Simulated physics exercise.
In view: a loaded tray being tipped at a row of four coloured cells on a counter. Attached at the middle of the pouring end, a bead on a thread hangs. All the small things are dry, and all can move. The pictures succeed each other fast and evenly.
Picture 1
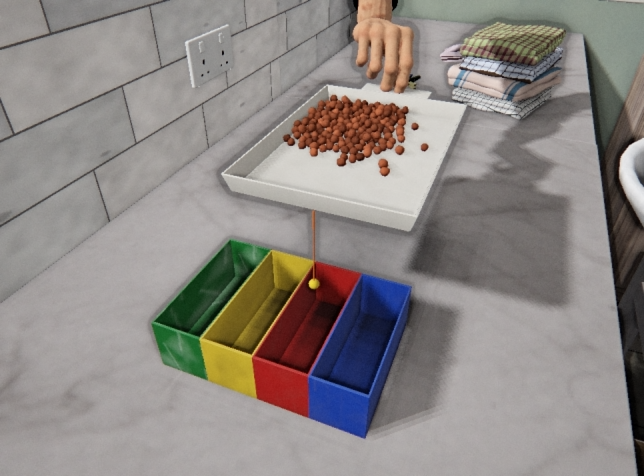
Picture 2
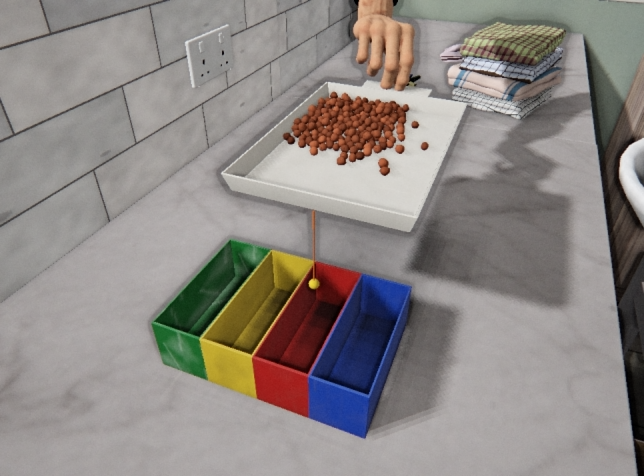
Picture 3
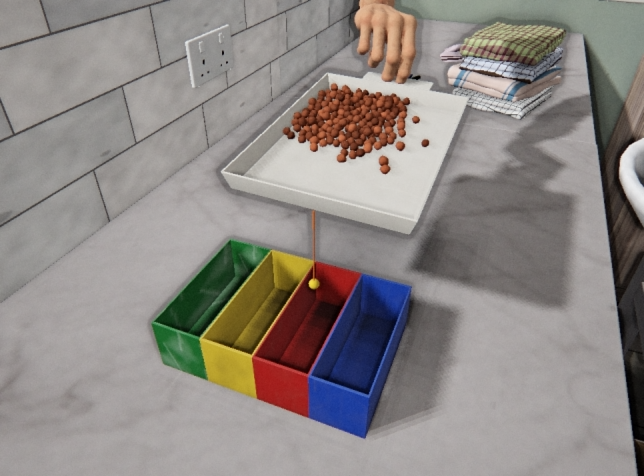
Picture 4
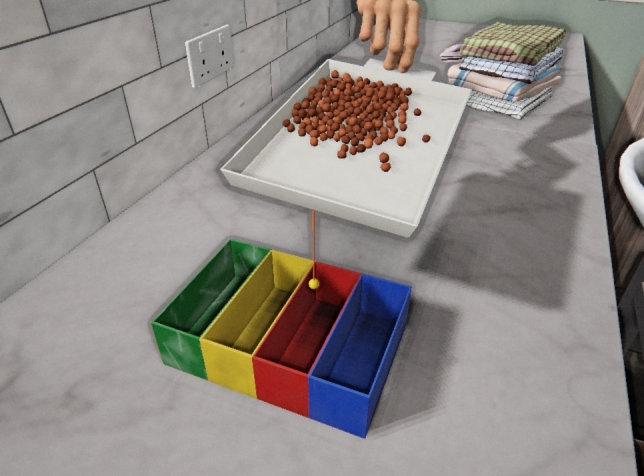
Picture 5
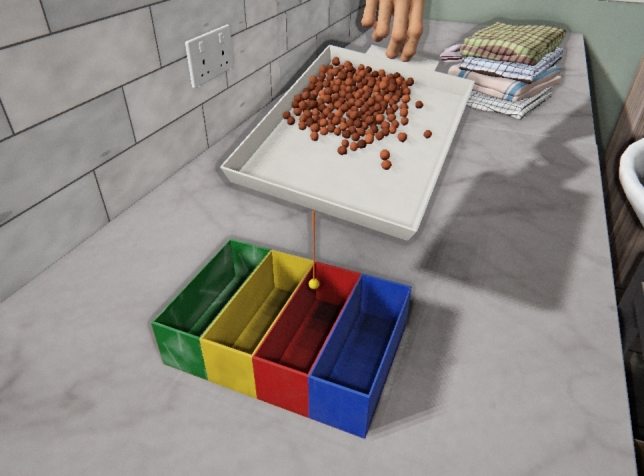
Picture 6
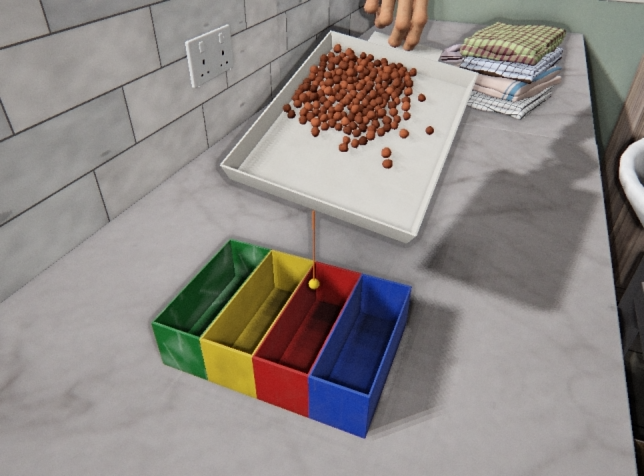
To begin with, a hand holds a white tray of small brown pellets almost level above green, yellow, red and blue cells, a yellow bead hanging from its near edge. The hand then gradually tilts the tray, its near right corner dipping lowest, while the pellets stay heaped toward the back.
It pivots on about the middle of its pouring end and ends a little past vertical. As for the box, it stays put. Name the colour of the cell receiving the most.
That is the blue one.
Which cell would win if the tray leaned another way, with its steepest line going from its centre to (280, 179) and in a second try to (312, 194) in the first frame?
Green, then that yellow cell.
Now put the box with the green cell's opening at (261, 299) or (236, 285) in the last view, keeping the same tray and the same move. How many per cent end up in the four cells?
First placement near 100 percent, second near 90 percent.
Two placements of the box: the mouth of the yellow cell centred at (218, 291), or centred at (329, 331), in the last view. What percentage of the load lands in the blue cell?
0% for the first placement, 10% for the second.
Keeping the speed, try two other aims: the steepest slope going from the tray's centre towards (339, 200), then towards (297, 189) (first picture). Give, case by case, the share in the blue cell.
Around 40 percent for the first aim and around 0 percent for the second.
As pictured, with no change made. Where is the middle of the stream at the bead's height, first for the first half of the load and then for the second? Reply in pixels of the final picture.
(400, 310) first, (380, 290) later.
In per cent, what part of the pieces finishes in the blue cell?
About 60 in every hundred pieces.
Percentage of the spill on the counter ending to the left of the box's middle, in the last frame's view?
Estimate: About 0 per cent.
Shortly afterwards, tray tipped steeply; the bulk on the tray; a little in the blue cell; a little falling or outside the box.
Next, tray tipped right over; near half on the tray; near a quarter in the blue cell; near a quarter falling or outside the box.
Some moments later, tray tipped past a quarter turn; near two thirds in the blue cell; near a third falling or outside the box.
In the end, tray tipped past a quarter turn; near two thirds in the blue cell; none at all in the red cell; none at all in the yellow cell; none at all in the green cell; near a third outside the box.
